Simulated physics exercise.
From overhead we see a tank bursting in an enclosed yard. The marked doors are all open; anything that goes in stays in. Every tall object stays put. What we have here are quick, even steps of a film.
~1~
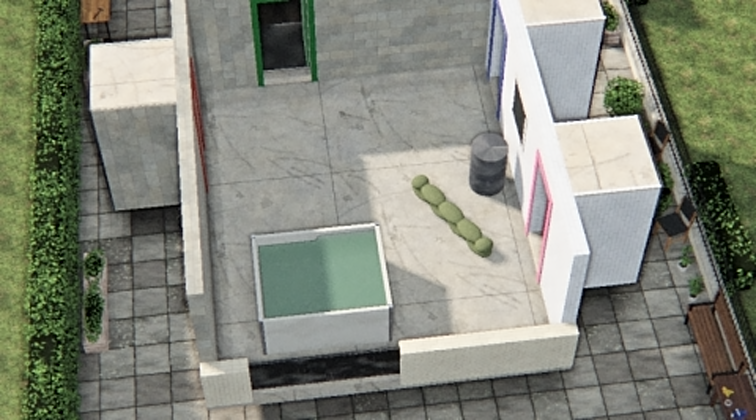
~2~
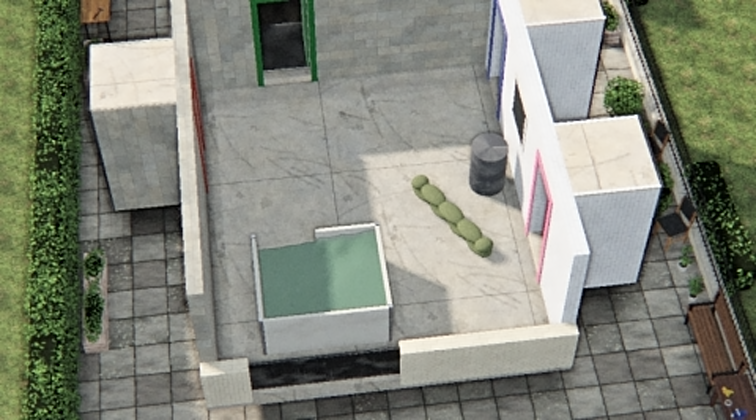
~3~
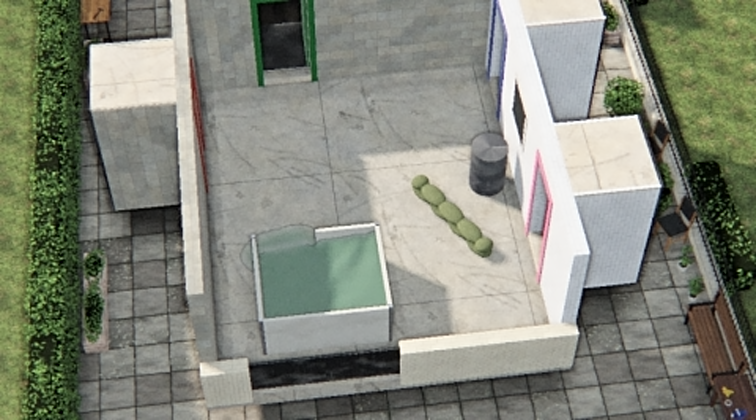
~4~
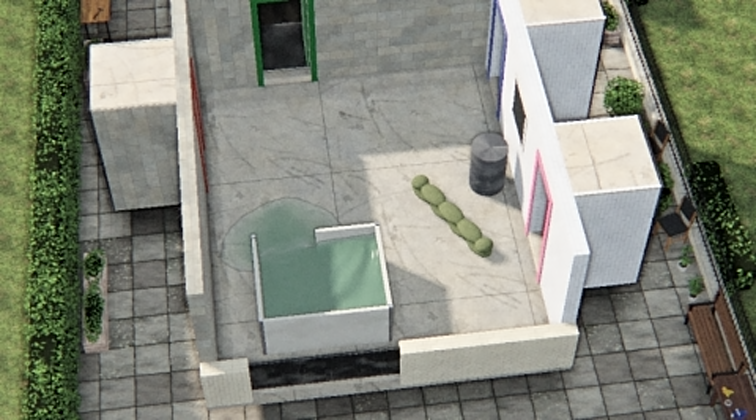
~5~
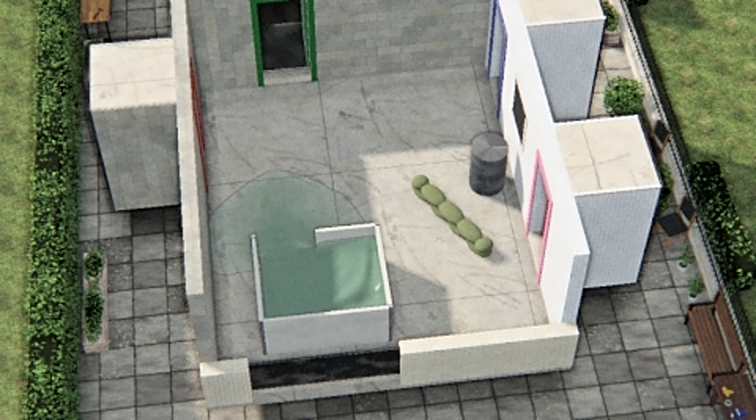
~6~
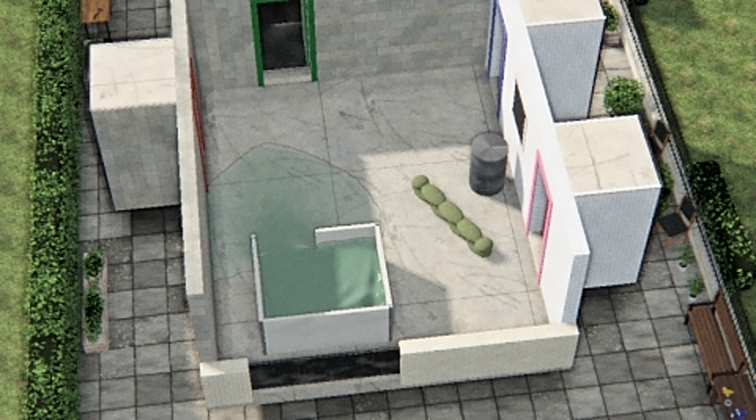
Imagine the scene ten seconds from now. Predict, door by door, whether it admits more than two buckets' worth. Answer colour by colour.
The blue door admits more than two, the pink door admits two or fewer, the red door admits two or fewer, the green door admits more than two.
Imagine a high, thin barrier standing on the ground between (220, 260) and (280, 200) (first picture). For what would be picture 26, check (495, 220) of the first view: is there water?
I'd say it ends up unwetted.
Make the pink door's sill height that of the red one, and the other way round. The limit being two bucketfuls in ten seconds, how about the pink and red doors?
Lab note - pink below the cap, red above the cap.
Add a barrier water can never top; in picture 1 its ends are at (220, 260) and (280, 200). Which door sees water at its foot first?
The one in green.
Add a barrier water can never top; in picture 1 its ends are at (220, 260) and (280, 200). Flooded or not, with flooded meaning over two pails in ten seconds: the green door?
The green door falls short.
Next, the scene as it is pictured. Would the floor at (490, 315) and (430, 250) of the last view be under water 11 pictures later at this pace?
Not wet, not wet.
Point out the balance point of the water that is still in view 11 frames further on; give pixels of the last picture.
I'd put my finger on (296, 217).
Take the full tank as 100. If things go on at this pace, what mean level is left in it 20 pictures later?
32 % or so.
A moment on, water covers 40 % of the floor; the blue door not reached, the pink door not reached, the red door wet at the sill, nothing in, the green door wet at the sill, nothing in.
Next, water covers 50 % of the floor; the blue door not reached, the pink door not reached, the red door wet at the sill, nothing in, the green door over two buckets in.
Then, water covers 55 % of the floor; the blue door wet at the sill, nothing in, the pink door not reached, the red door wet at the sill, nothing in, the green door far over two buckets in.
Later, water covers 70 % of the floor; the blue door far over two buckets in, the pink door wet at the sill, nothing in, the red door wet at the sill, nothing in, the green door far over two buckets in.
In the end, water covers 90 % of the floor; the blue door far over two buckets in, the pink door wet at the sill, nothing in, the red door wet at the sill, nothing in, the green door far over two buckets in.
